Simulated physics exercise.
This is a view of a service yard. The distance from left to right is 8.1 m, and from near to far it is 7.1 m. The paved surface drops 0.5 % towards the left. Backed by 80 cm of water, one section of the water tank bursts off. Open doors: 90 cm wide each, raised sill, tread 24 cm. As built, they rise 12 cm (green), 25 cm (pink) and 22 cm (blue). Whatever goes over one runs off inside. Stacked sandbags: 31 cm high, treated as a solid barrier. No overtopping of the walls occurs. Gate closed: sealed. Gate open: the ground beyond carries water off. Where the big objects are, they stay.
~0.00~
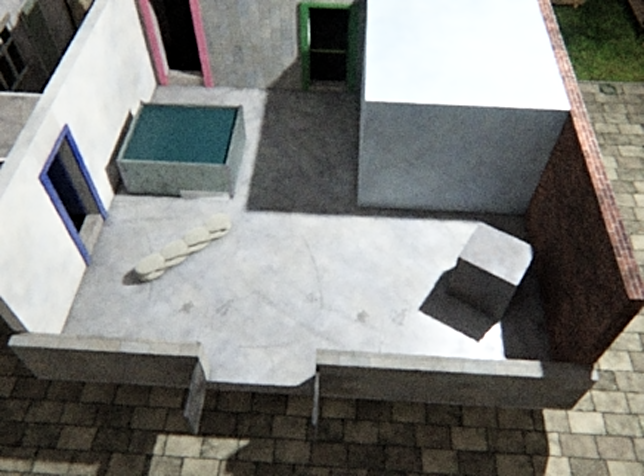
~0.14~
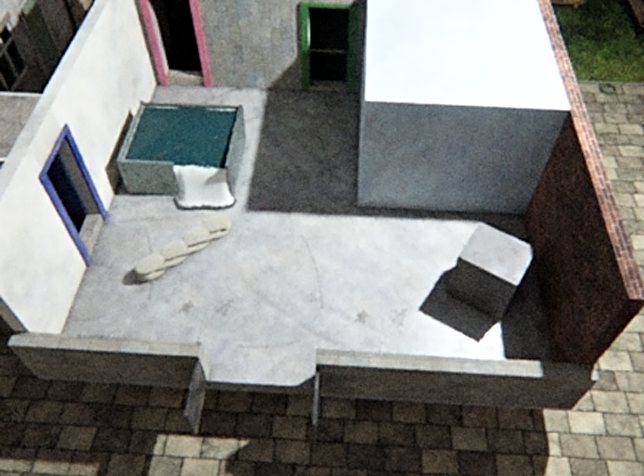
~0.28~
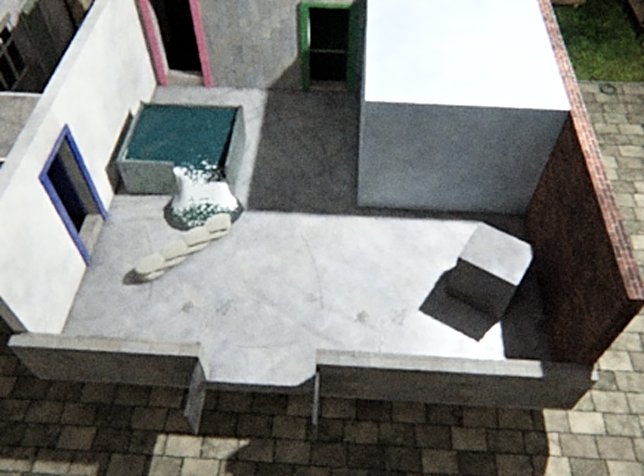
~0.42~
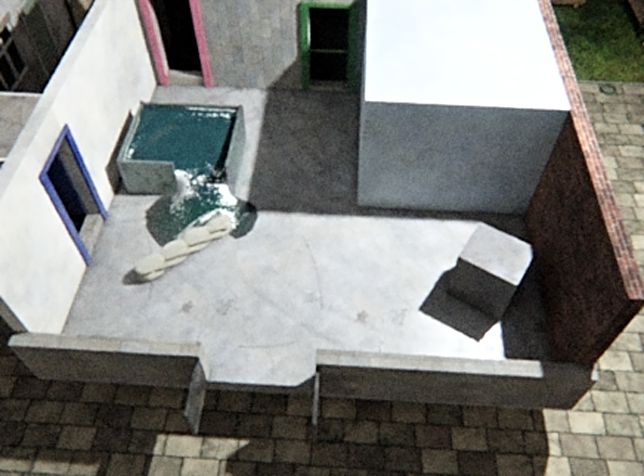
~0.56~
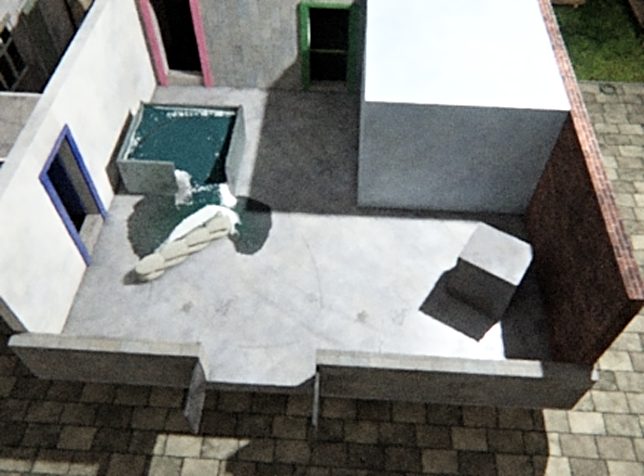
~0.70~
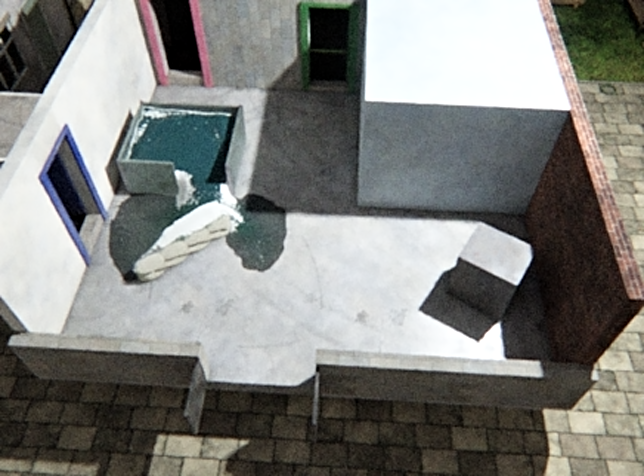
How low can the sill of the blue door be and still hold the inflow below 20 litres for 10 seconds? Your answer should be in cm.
No lower than about 29 cm.
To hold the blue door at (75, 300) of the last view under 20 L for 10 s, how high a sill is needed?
Around 23 cm would do it.
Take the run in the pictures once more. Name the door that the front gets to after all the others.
The green door comes last.
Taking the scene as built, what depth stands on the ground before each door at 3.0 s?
Door by door in cm - green 0, pink 0, blue 26.
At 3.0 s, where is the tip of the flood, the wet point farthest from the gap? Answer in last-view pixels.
The farthest wet point sits near (510, 363).
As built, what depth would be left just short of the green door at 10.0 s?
2.5 cm.
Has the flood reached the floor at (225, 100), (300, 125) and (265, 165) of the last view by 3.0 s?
Untouched; untouched; untouched.
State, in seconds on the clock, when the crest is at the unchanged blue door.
Peak time: About 1.8 s.
After 1.4 s water covers 25 % of the floor, deepest (52 cm) near (217, 218); 24 cm at the blue door, 3 litres in over its 22 cm sill.
After 3.0 s water covers 60 % of the floor, deepest (34 cm) near (52, 357); 26 cm at the blue door, 58 litres in over its 22 cm sill.
After 10.0 s water covers 90 % of the floor, deepest (14 cm) near (355, 306); 7 cm at the blue door, 67 litres in over its 22 cm sill.
At the blue door as built, the water arrived by 0.9 s and peaked near 32 cm at 1.8 s.
With a sill of 27 cm, 30 litres would have come in within the 10 s; with 31.5 cm, 12 litres. So under 20 litres takes about 29 cm.
